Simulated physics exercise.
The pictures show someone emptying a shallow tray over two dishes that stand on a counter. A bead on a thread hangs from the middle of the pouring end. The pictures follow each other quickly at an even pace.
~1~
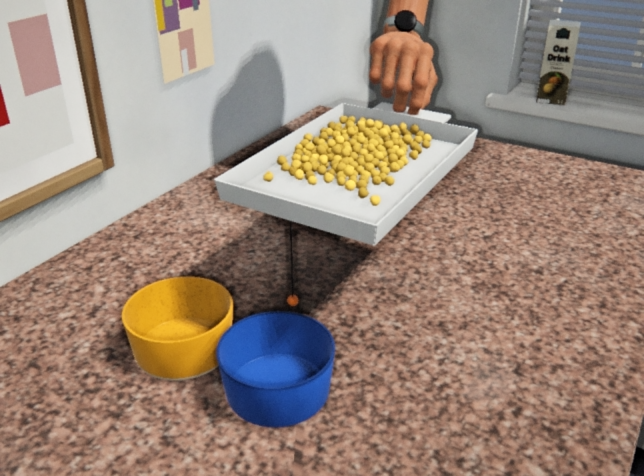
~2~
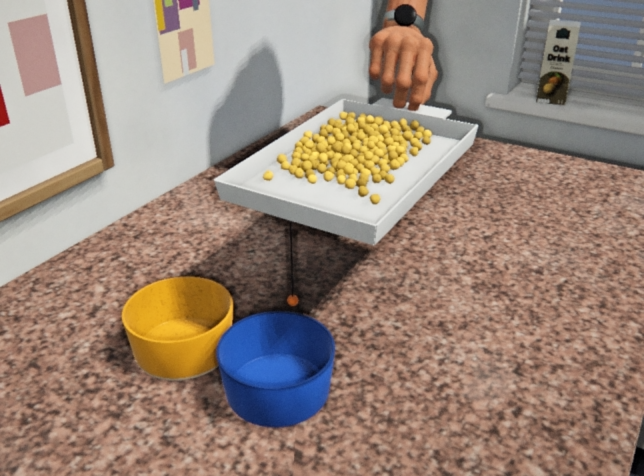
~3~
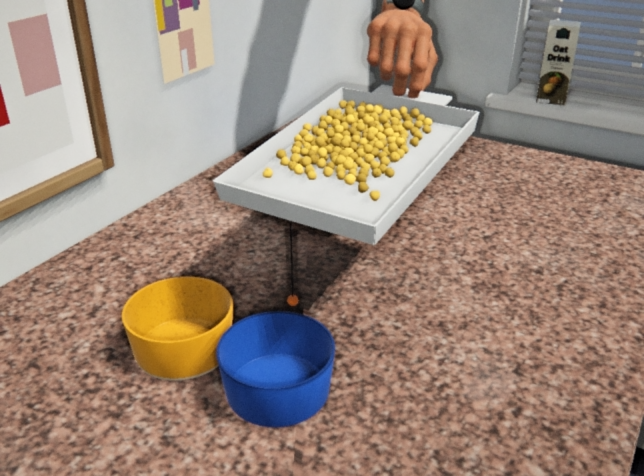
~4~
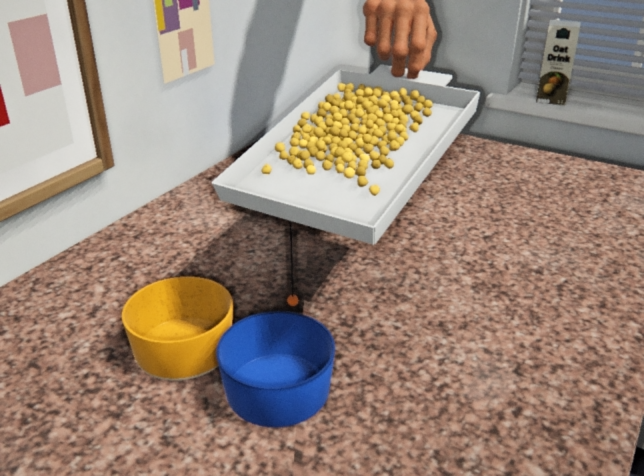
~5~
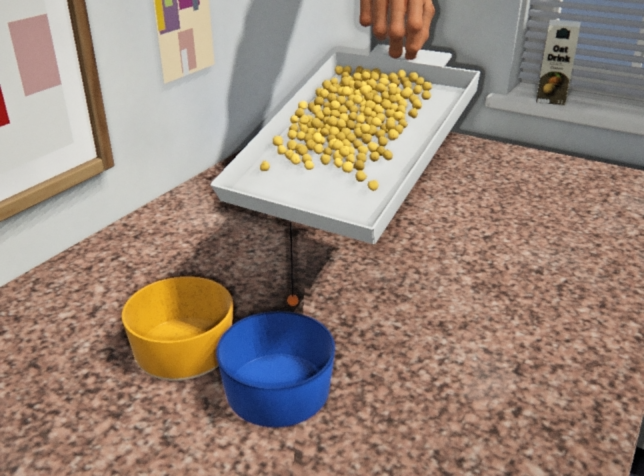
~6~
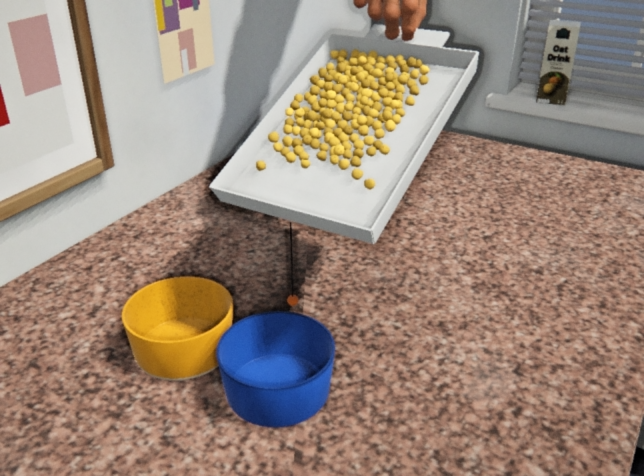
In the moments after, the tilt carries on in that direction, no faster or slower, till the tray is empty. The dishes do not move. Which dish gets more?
More goes to the right-hand dish.
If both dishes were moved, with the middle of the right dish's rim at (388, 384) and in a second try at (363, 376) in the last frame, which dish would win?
One: Left. Two: The left dish.
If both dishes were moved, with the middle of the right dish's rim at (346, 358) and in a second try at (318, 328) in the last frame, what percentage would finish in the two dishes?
First some 70, then 30 per cent.
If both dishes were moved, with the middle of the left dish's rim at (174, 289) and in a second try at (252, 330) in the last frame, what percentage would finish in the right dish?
Near 40 % and 10 %.
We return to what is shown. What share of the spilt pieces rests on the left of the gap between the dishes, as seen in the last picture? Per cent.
It comes to 60 per cent or so.
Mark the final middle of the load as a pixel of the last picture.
Roughly at (251, 385).
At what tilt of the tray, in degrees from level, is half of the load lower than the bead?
Roughly 115°.
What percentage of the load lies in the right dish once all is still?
About 50 per cent.
Soon after the last picture, tray tipped steeply; most on the tray; a stray few in the right dish; a stray few in the left dish; a stray few outside both; a small part in the air.
A little later, tray tipped past a quarter turn; about a third on the tray; about a quarter in the right dish; a small part in the left dish; a small part outside both; about a quarter in the air.
Later still, tray tipped past a quarter turn; about half in the right dish; about a quarter in the left dish; about a quarter outside both.
At rest, tray tipped past a quarter turn; about half in the right dish; about a quarter in the left dish; about a quarter outside both.
